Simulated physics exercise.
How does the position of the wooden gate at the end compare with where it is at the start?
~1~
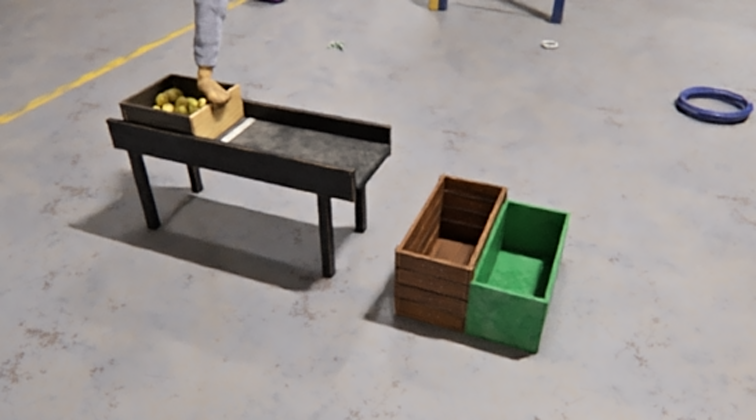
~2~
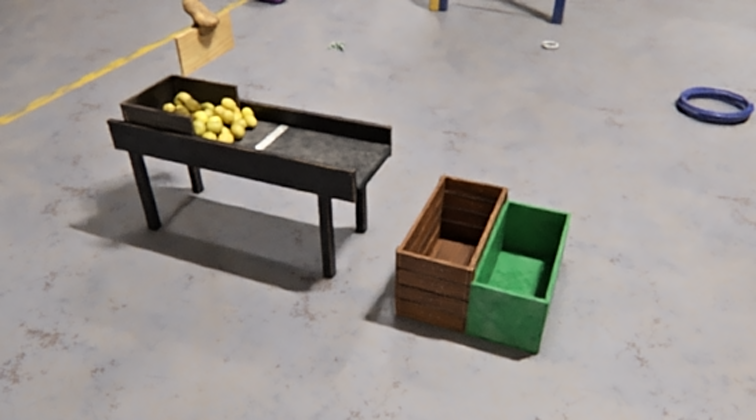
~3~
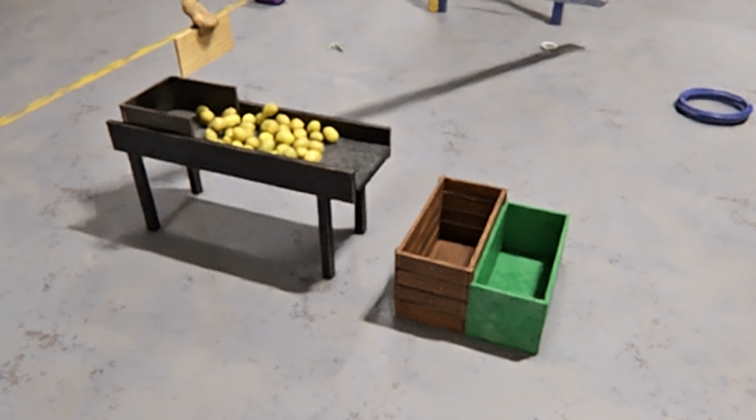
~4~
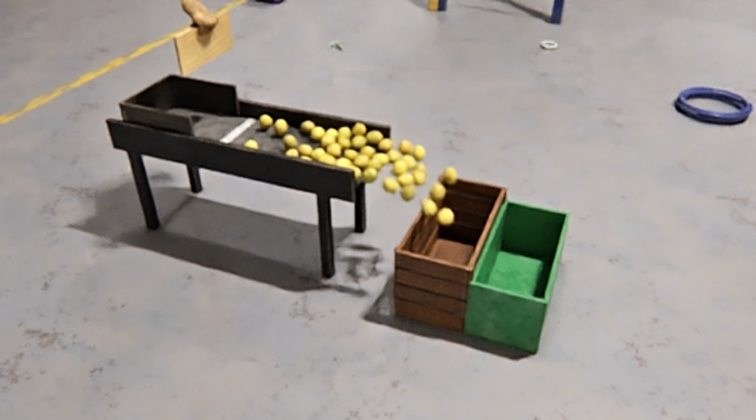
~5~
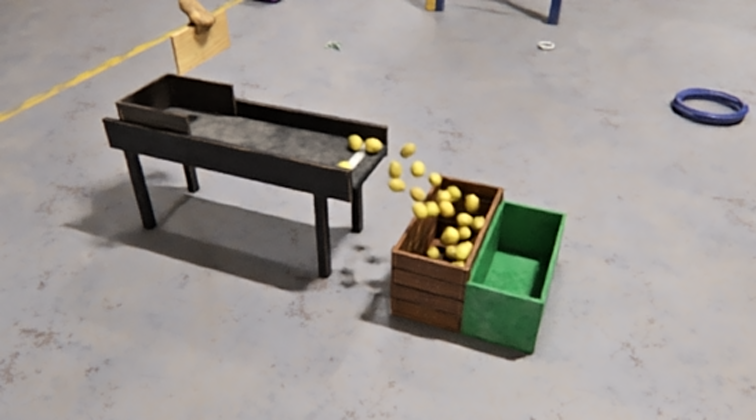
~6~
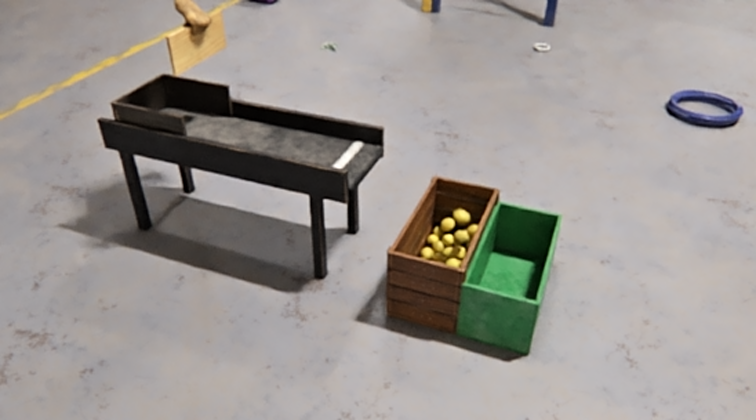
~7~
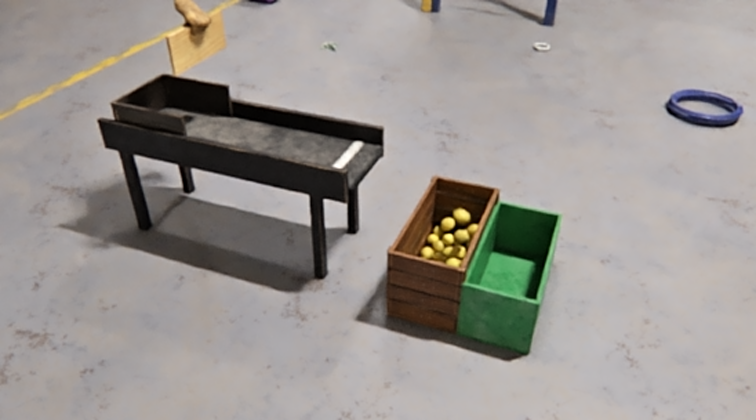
At the start the gate stands on the conveyor, closing off the pen of lemons. At the end it is held up in the air above the conveyor, leaving the pen open.
